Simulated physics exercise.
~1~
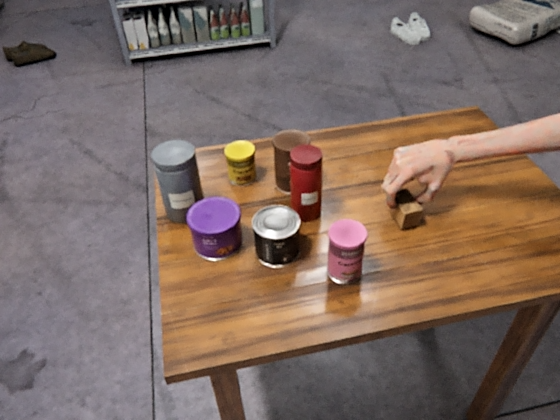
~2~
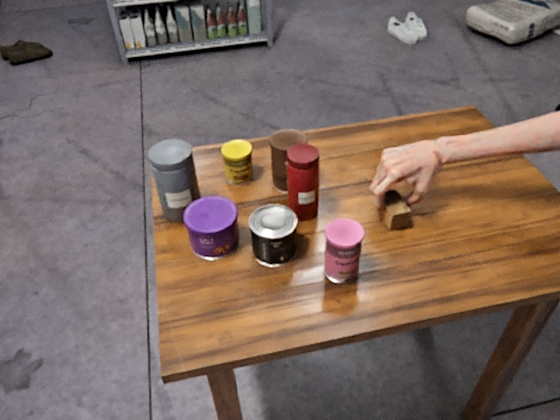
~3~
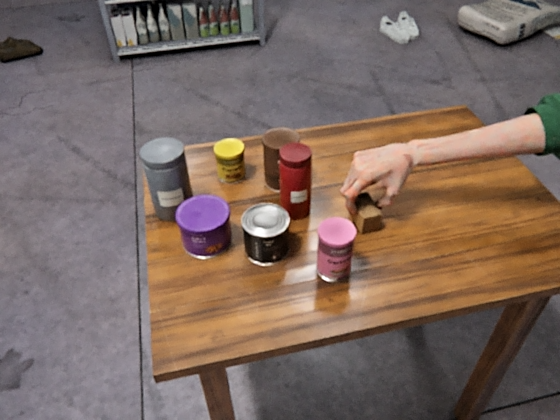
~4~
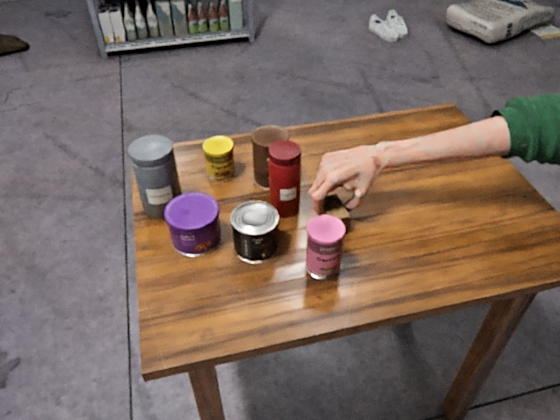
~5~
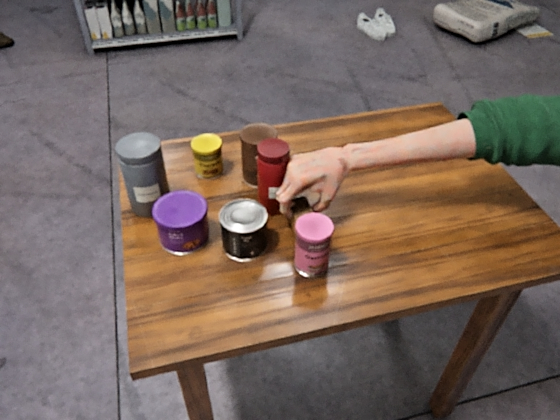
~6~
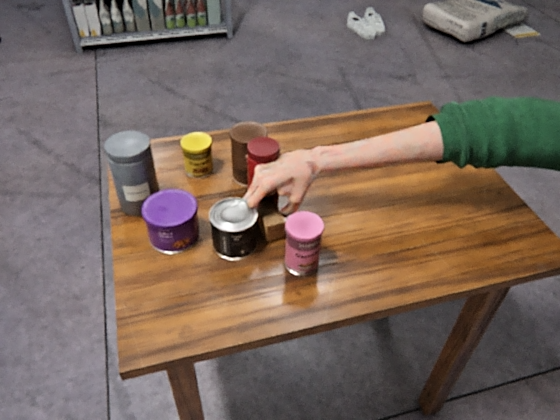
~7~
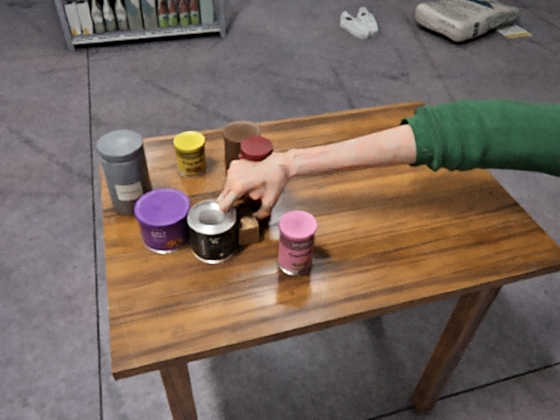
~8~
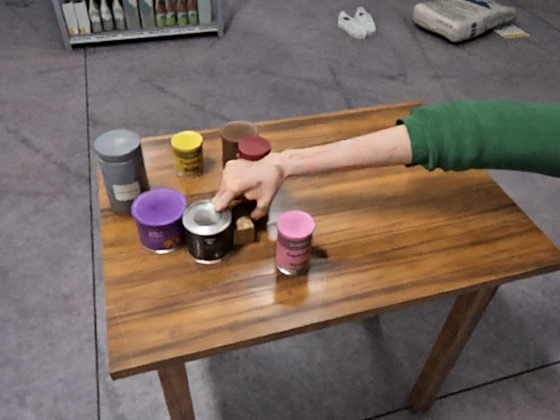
On a wooden table, a hand slides a block left, nudging the black tin slightly.
